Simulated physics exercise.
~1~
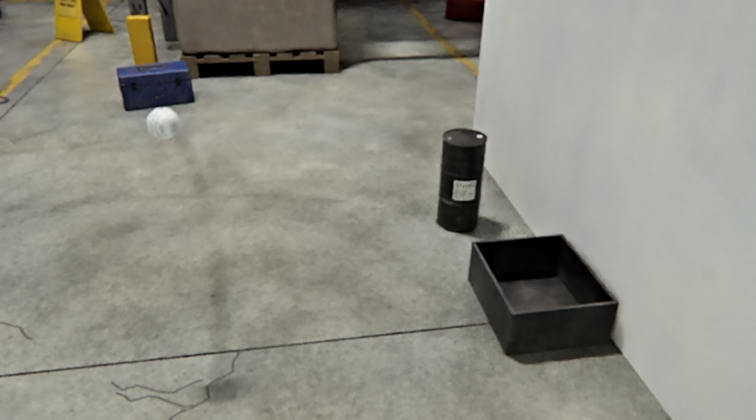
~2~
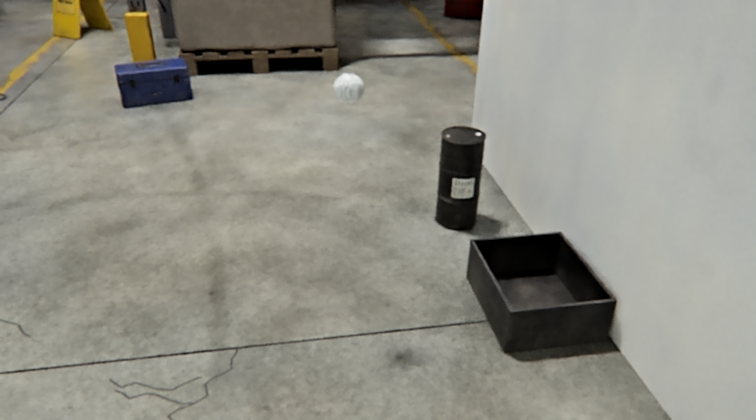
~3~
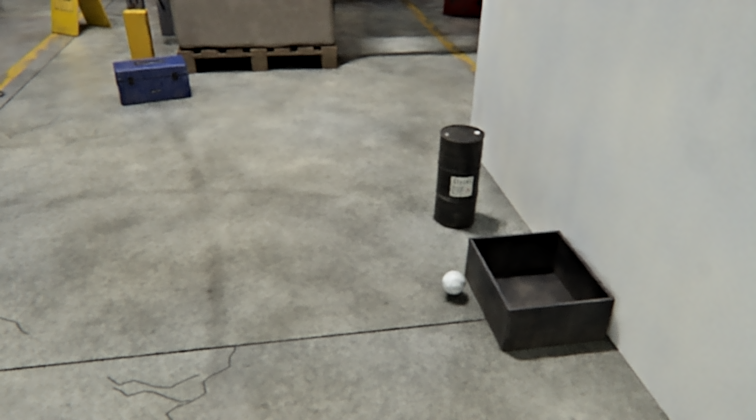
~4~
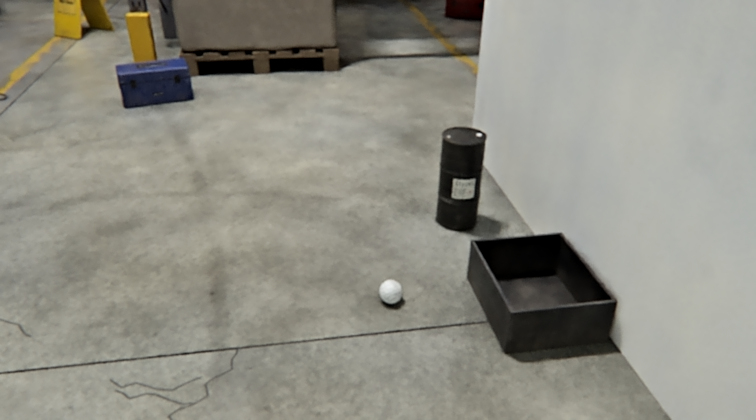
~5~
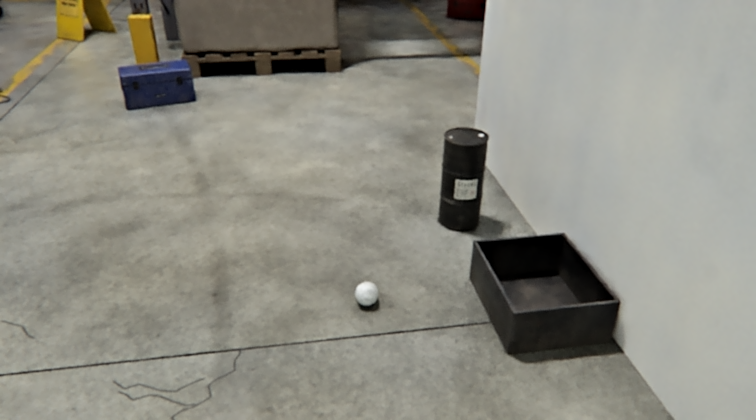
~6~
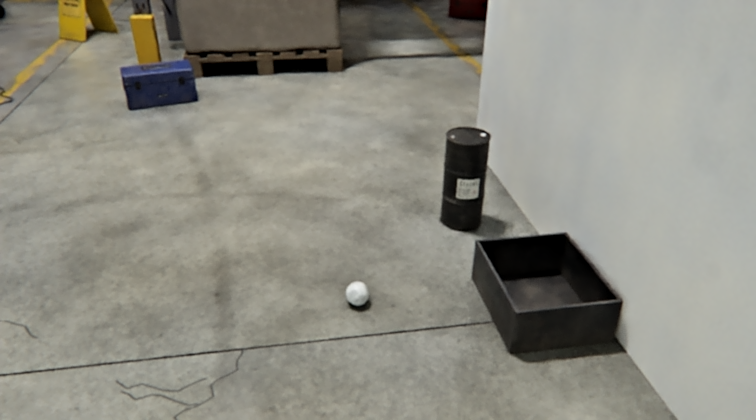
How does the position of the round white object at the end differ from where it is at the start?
At the start it is in the air at the upper left, near the blue toolbox. At the end it is farther right and lower in view, on the floor to the left of the open box.
